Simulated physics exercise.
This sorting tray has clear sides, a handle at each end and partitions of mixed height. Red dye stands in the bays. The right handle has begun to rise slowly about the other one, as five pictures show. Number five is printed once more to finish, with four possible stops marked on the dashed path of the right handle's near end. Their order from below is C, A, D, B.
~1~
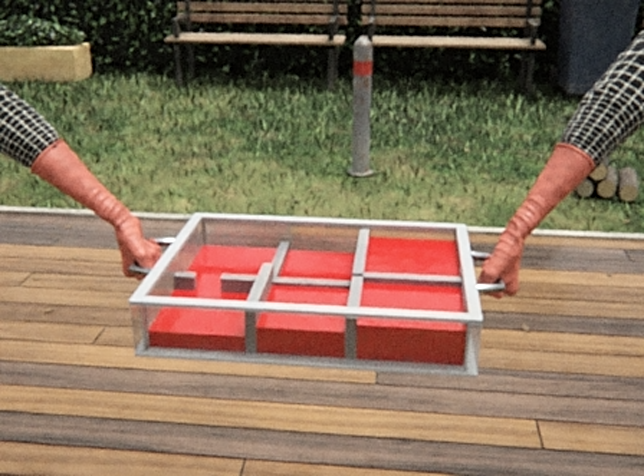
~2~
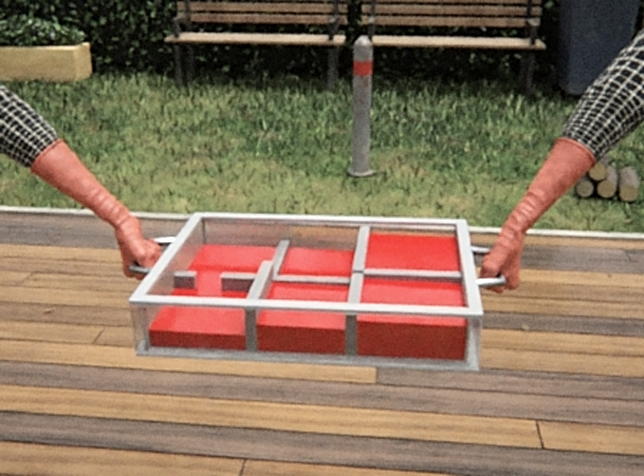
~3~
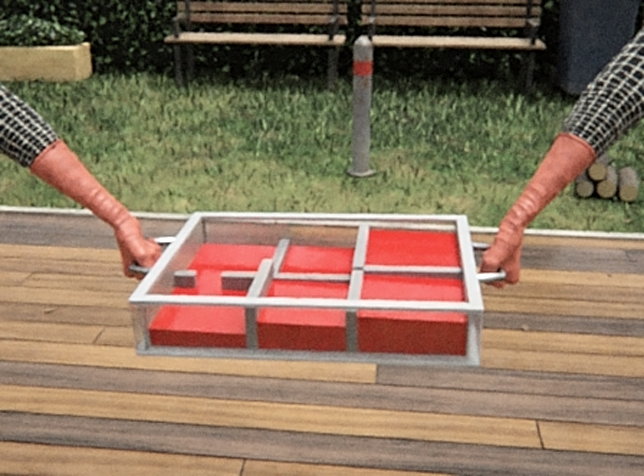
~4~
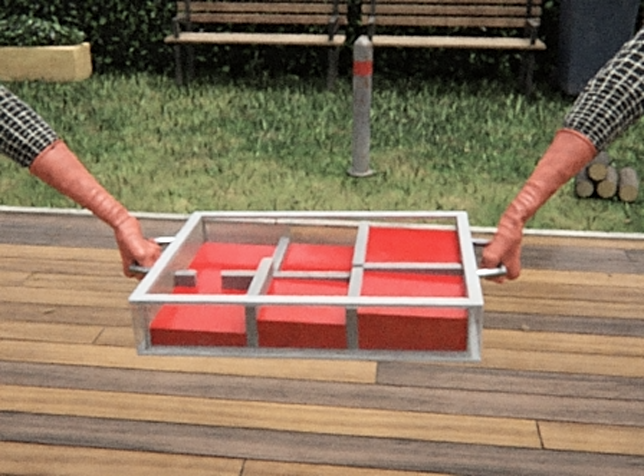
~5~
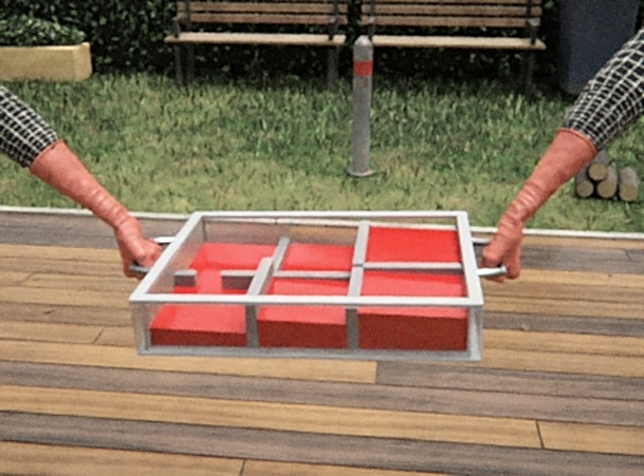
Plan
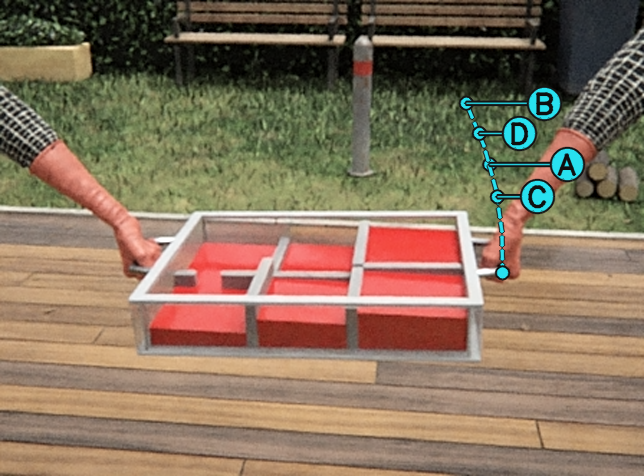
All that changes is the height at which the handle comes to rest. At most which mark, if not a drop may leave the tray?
The limit is A.
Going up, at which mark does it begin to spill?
Mark D.
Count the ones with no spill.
Two.
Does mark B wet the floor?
Yes, it does.
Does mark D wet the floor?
Yes, that goes wrong.
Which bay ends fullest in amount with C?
The back right bay.
On the marked copy, A at (489, 164); B at (466, 103); C at (497, 196); D at (479, 133).
Choosing A, nothing spills; the back right bay holds the most.
Choosing B, about 21 % goes over the rim.
Choosing C, nothing spills; the back right bay holds the most.
Choosing D, about 6 % goes over the rim.
